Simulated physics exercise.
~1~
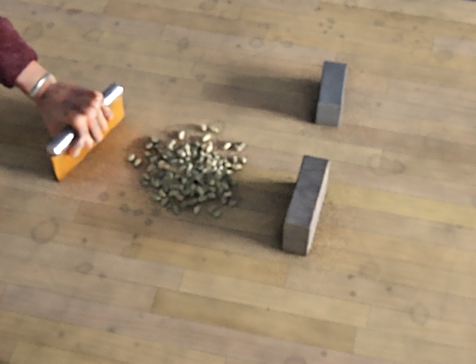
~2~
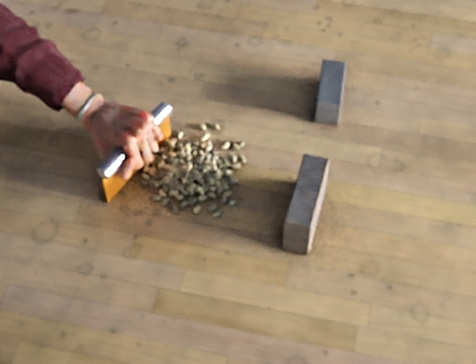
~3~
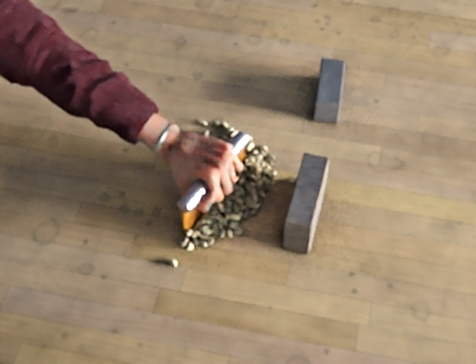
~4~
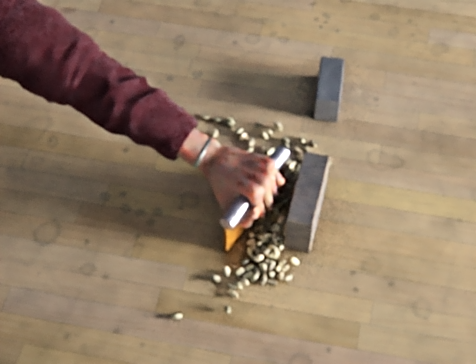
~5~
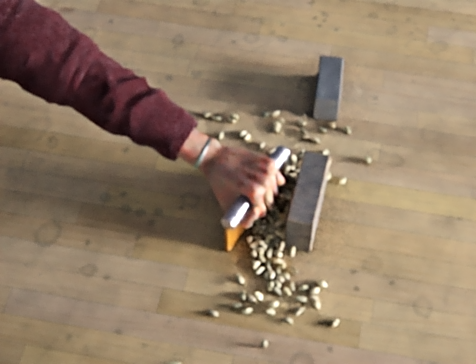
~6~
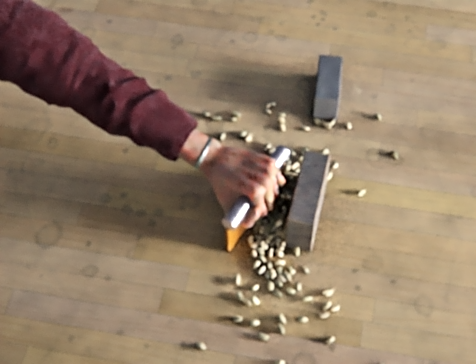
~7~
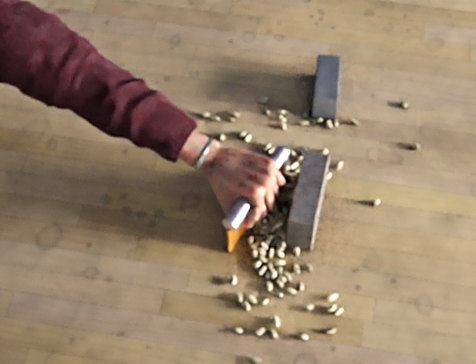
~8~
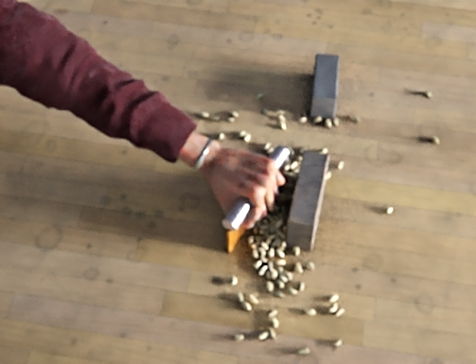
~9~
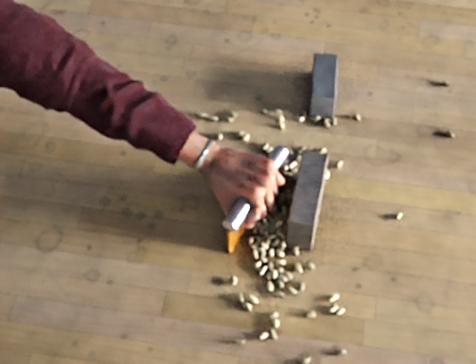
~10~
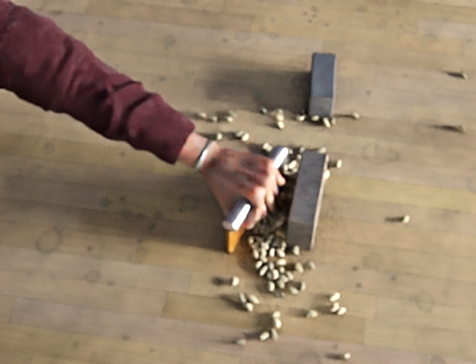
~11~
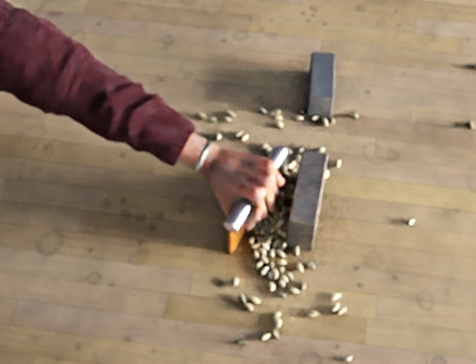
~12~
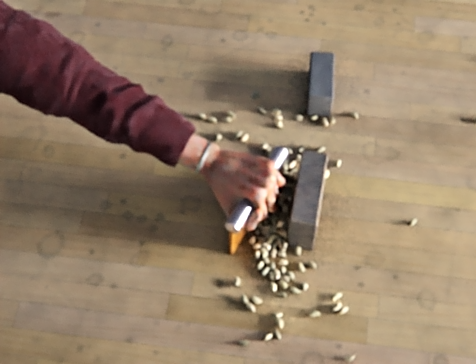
A hand in a maroon sleeve pushed a pile of small pale beans rightwards with an orange scraper until it stopped near two grey blocks. Some beans scattered round the near block and a few rolled away right, but most stayed bunched before the blocks.
